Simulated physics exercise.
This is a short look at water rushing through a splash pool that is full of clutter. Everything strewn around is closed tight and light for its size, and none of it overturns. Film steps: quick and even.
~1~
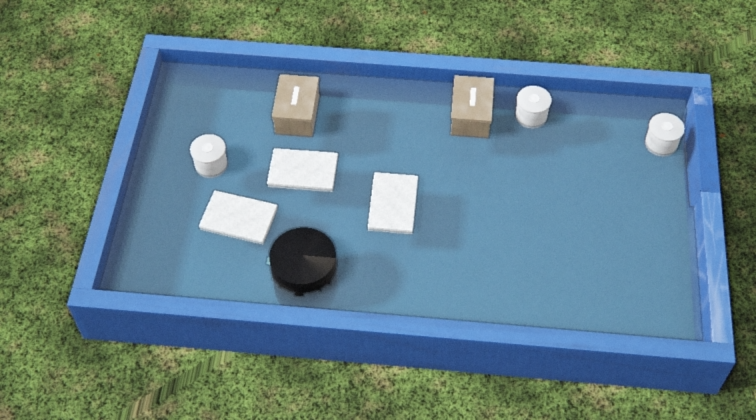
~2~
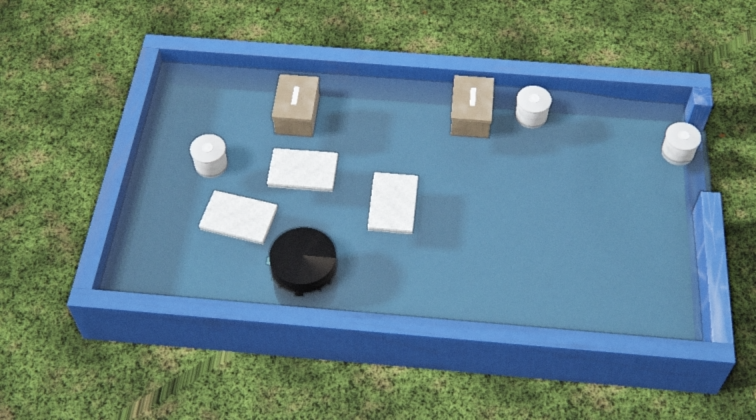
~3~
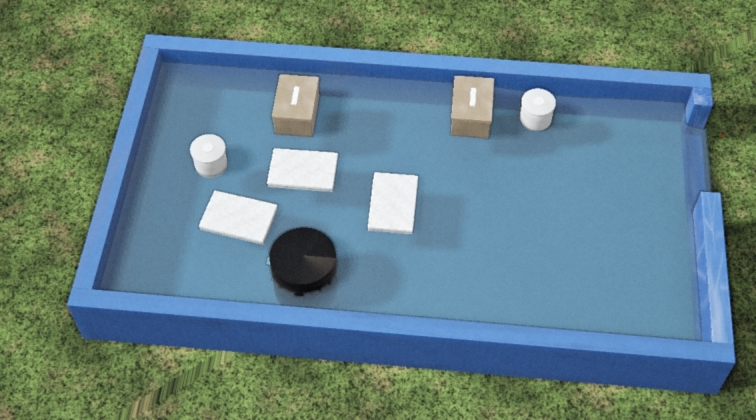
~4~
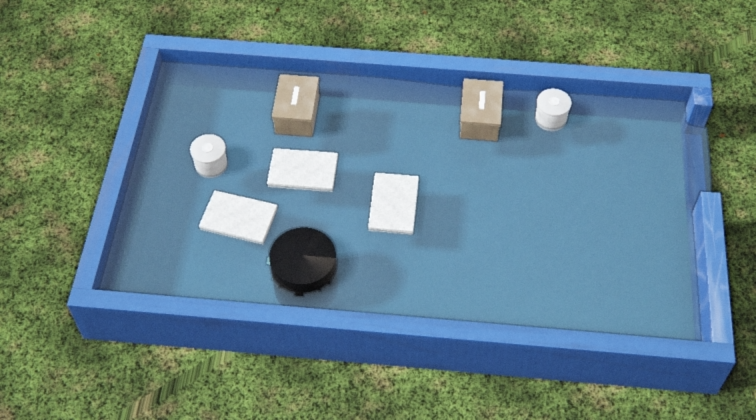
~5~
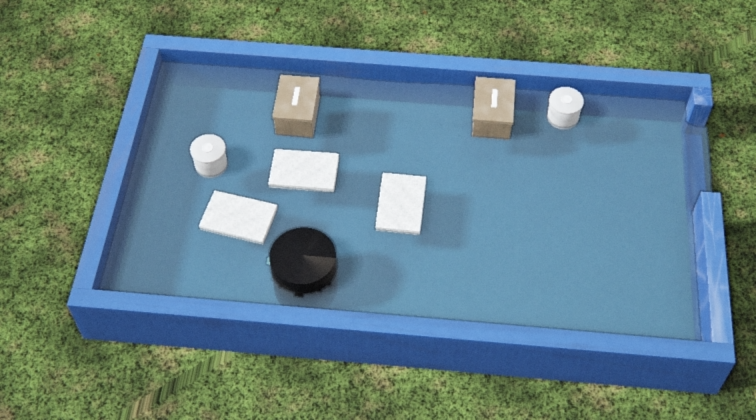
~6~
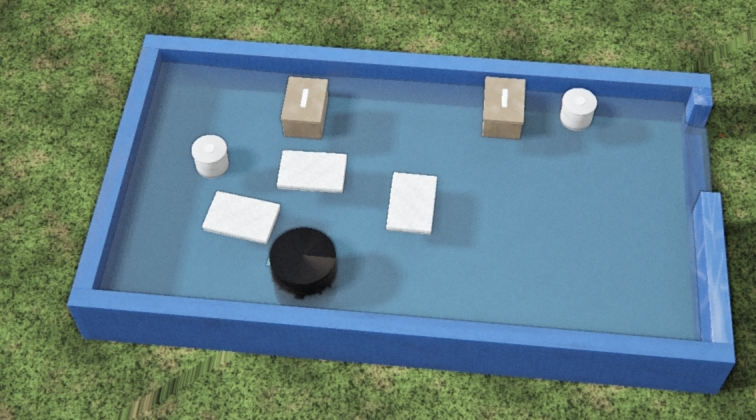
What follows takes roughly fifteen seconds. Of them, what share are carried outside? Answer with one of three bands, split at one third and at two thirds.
One third to two thirds.
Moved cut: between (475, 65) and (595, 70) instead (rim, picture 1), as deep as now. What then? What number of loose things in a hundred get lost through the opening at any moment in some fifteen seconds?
Result: Close to 80 %.
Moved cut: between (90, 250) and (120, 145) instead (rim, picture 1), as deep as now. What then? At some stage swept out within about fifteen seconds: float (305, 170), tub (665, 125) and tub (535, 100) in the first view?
Lost; retained; retained.
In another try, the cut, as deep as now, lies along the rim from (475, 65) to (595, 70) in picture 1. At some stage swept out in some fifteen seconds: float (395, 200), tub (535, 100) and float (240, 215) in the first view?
Sequentially, I'd put it as swept away, swept away, not lost.
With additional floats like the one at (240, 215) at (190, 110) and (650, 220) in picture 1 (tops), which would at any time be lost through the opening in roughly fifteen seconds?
Taking them in the order asked, the first is not removed while the second is removed.
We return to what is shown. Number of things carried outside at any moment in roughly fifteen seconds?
Number: 3.
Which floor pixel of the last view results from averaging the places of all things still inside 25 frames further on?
The average sits close to (416, 192).
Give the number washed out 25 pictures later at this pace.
I reckon 3.
A moment on, 1 of 8 are out; 7 afloat.
Next, 2 of 8 are out; 6 afloat.
Later, 3 of 8 are out; 5 afloat.
In the end, 3 of 8 are out; 5 afloat.
